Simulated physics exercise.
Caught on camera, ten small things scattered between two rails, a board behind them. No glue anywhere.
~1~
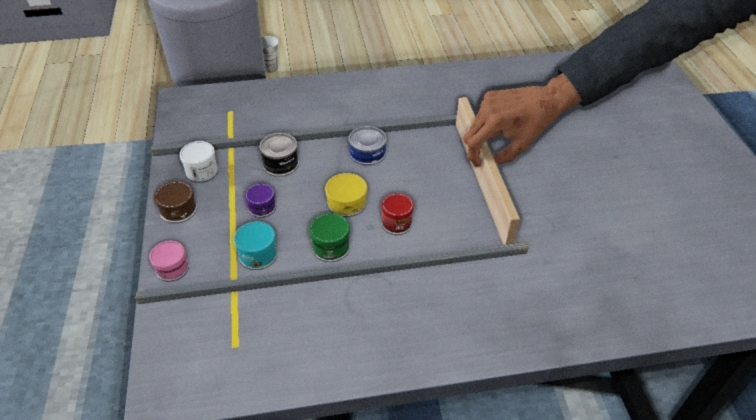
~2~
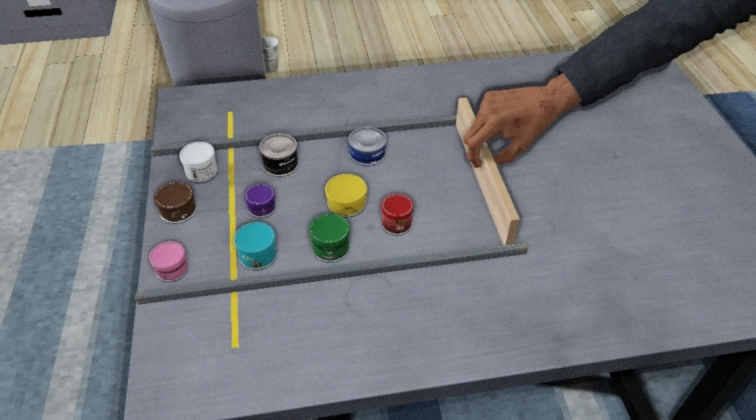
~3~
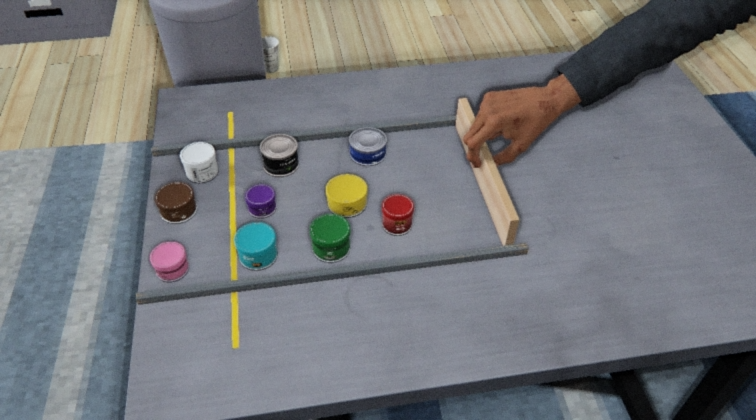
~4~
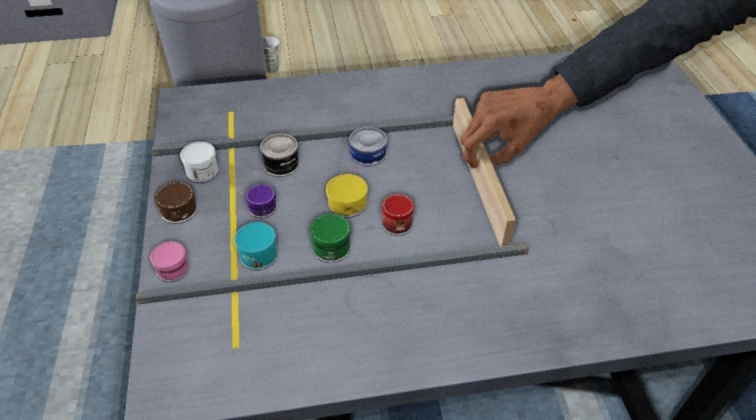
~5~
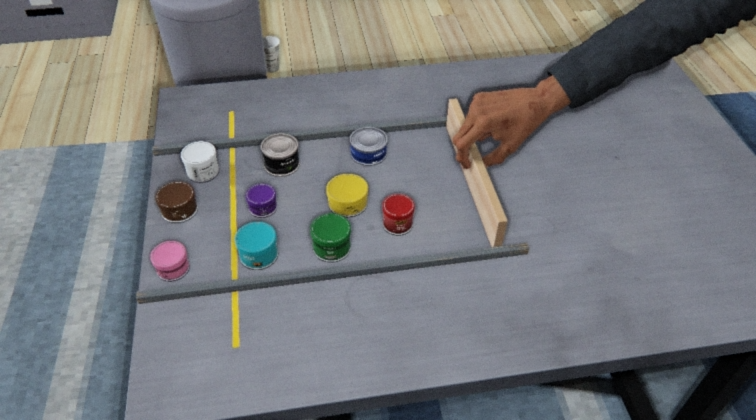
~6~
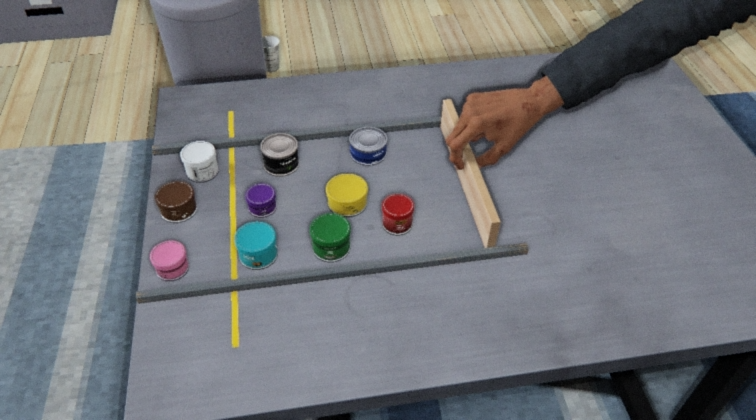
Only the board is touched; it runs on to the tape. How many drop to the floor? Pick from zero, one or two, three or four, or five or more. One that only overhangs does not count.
The number that fall off is one or two.
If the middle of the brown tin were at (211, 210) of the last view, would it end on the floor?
It remains up.
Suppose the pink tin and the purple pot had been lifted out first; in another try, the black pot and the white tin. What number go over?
The counts: 1 and 0.
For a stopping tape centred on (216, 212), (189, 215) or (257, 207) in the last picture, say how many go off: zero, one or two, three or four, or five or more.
The falls would be three to four; 5 or more; not one.
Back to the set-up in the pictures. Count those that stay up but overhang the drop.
It comes to 2.
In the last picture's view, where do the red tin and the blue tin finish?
Near (216, 233) and (212, 164).
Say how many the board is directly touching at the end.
That makes 4.
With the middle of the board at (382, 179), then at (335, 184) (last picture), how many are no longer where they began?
2 and 5.
Soon after, none off yet; pink tin at rest near (170, 261); brown tin at rest near (177, 202); white tin at rest near (200, 162).
In the end, the number that fall off is one or two; gone, white tin.
